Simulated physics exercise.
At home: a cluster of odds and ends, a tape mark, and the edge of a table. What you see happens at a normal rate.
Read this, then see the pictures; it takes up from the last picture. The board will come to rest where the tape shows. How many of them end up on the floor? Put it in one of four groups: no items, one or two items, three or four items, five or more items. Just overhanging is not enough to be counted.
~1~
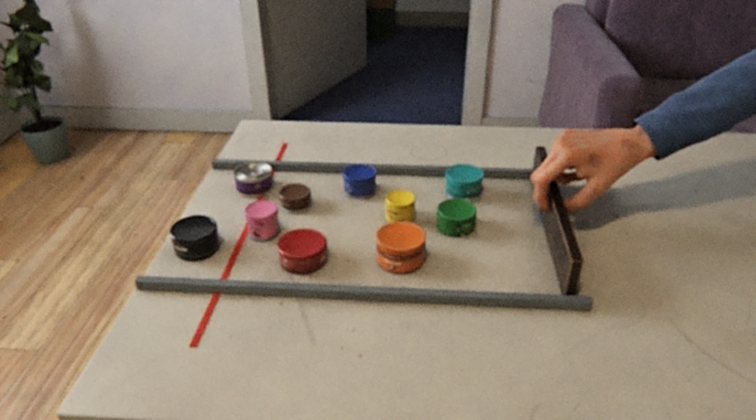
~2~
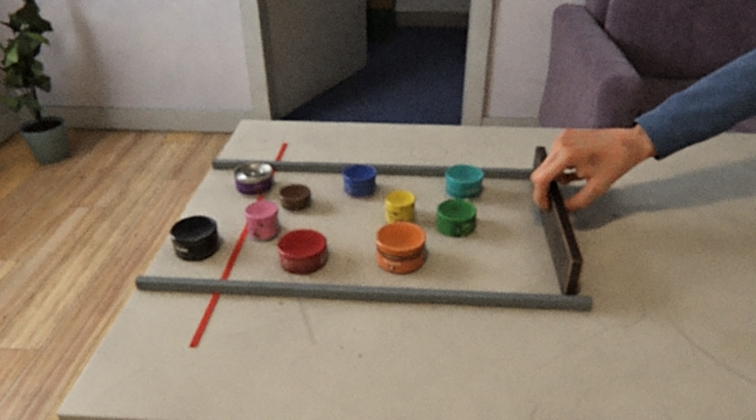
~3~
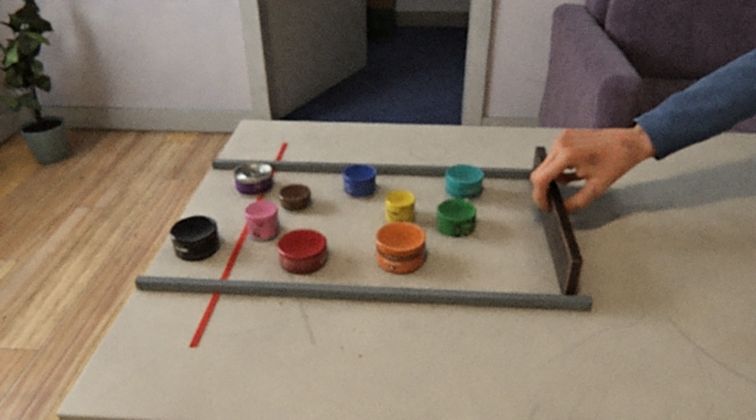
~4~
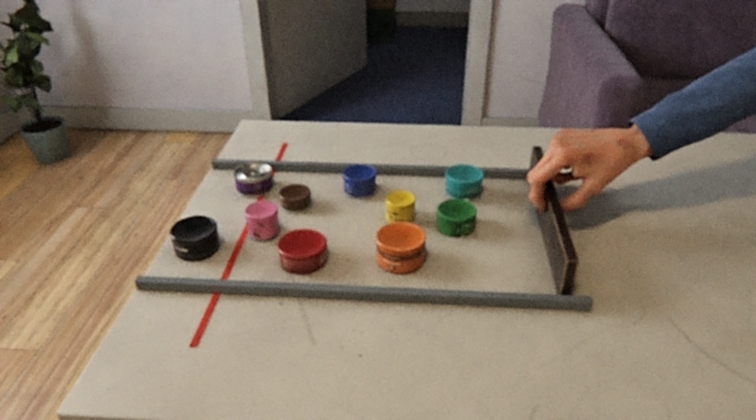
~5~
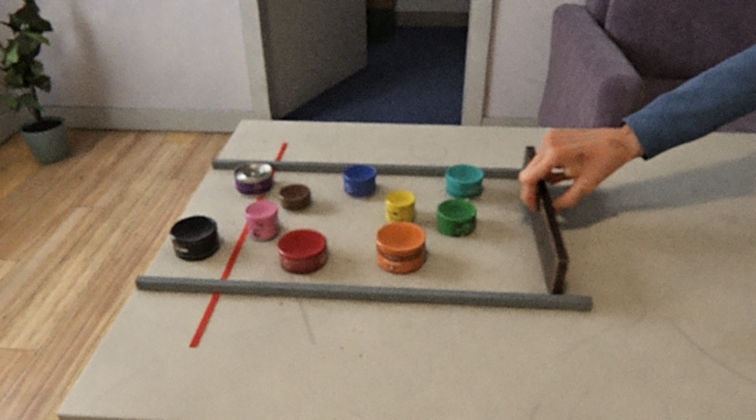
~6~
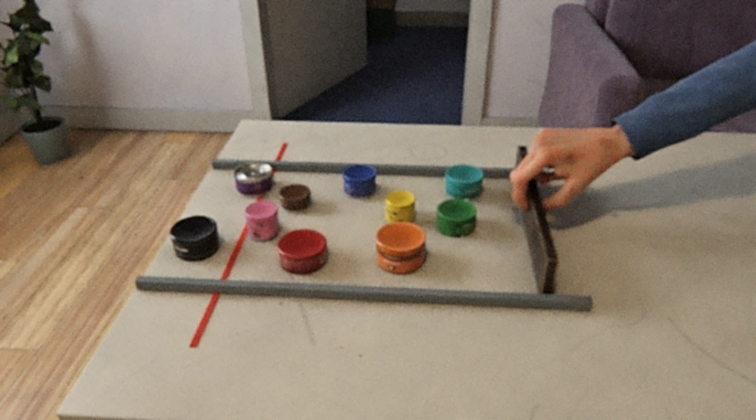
Group: One or two items.
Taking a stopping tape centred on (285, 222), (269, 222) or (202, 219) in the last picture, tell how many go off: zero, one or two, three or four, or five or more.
Place by place: Not one, then zero, then five or more.
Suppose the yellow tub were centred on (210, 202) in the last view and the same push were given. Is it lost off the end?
Outcome - yellow tub: On.
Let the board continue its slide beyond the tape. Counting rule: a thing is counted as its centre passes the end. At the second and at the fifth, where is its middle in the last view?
For the first, roughly (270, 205); for the next, roughly (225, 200).
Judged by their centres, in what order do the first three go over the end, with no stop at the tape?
Purple tin, black tub, red tub.
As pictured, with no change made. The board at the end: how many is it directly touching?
4 of them.
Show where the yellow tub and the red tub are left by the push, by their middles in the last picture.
The yellow tub stops around (245, 191); the red tub around (160, 260).
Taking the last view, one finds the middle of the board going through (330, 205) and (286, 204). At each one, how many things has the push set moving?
By then 8, and later 10.
Early on, none off yet; black tub at rest near (195, 238); purple tin at rest near (254, 180); pink tin at rest near (263, 221).
Finally, the number that fall off is one or two; lost, purple tin and black tub.
